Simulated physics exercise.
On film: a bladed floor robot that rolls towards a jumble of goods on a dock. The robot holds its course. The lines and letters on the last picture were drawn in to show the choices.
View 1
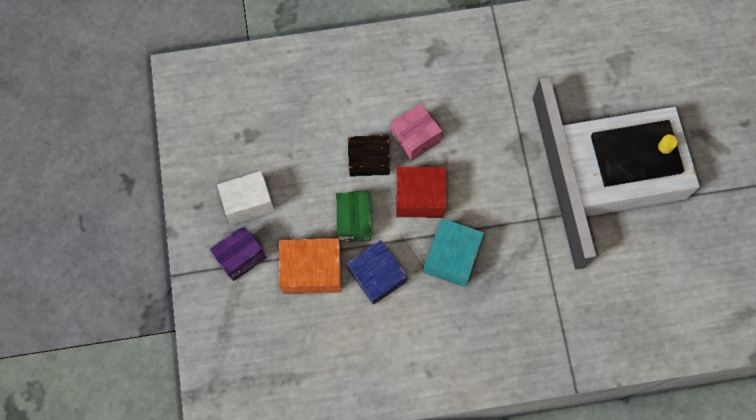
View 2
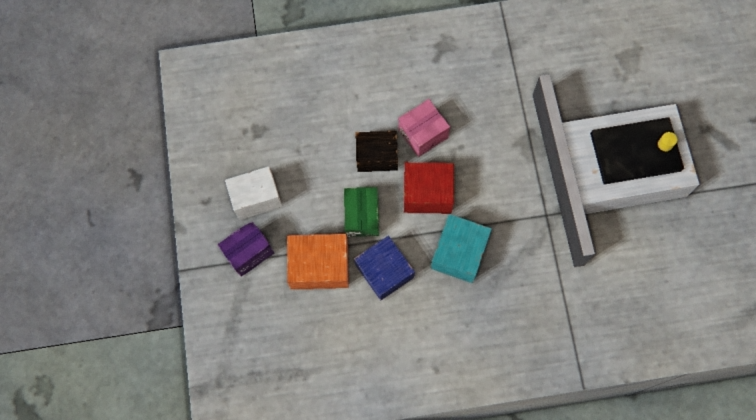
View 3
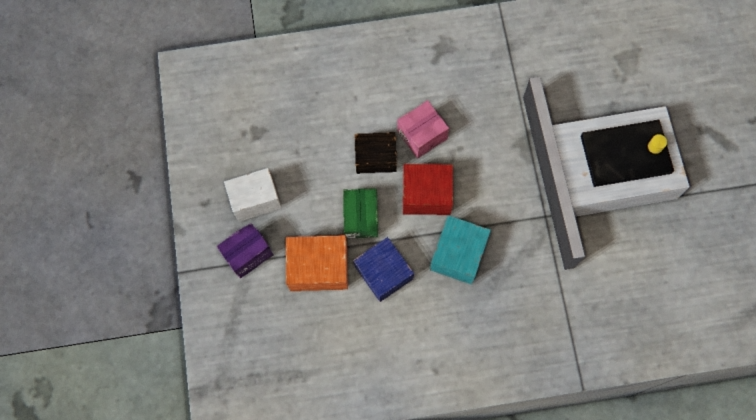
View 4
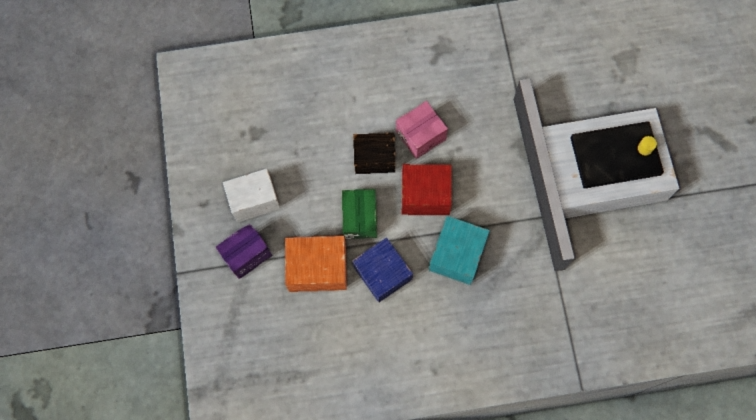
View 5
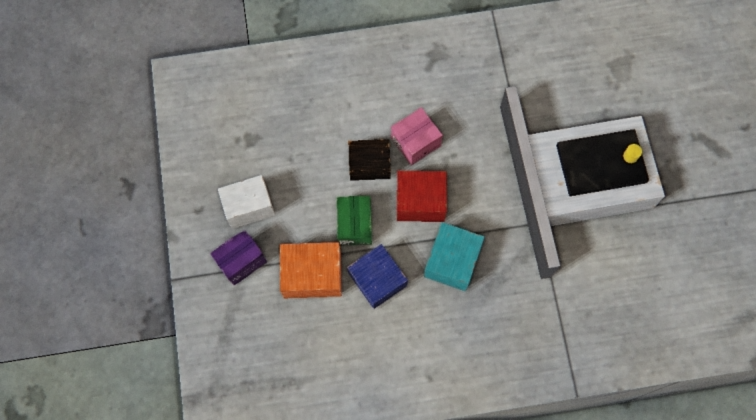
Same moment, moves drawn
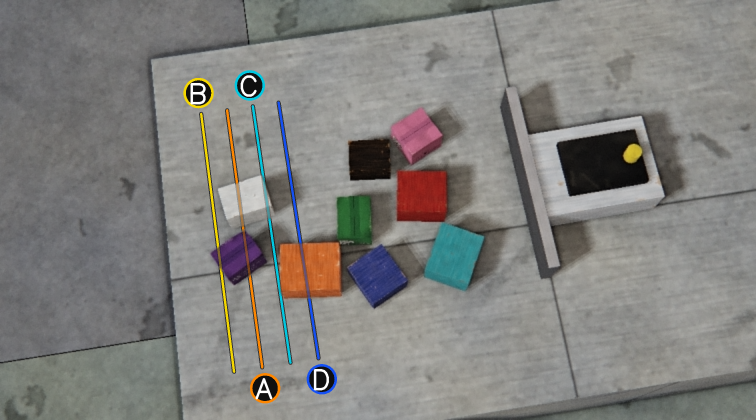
A white bladed floor robot rolling slowly left across a grey dock towards a jumble of coloured boxes, which stay unmoved.
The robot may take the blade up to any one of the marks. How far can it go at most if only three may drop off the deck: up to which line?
It can go as far as A.
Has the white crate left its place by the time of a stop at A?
Yes.
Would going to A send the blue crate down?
No.
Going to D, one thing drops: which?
The purple box goes over.
On the marked copy, A at (244, 233); B at (217, 237); C at (271, 229); D at (298, 225).
Taking A. A third of the way, robot (494, 178); pink box (389, 135); blue crate (367, 277).
Two thirds of the way, robot (391, 194); purple box (169, 256); orange crate (216, 290).
When it is over, robot (308, 207); white crate over the edge; orange crate over the edge; three fallen.
As for the rest, B drops six; C is within the limit but short; D is within the limit but short.
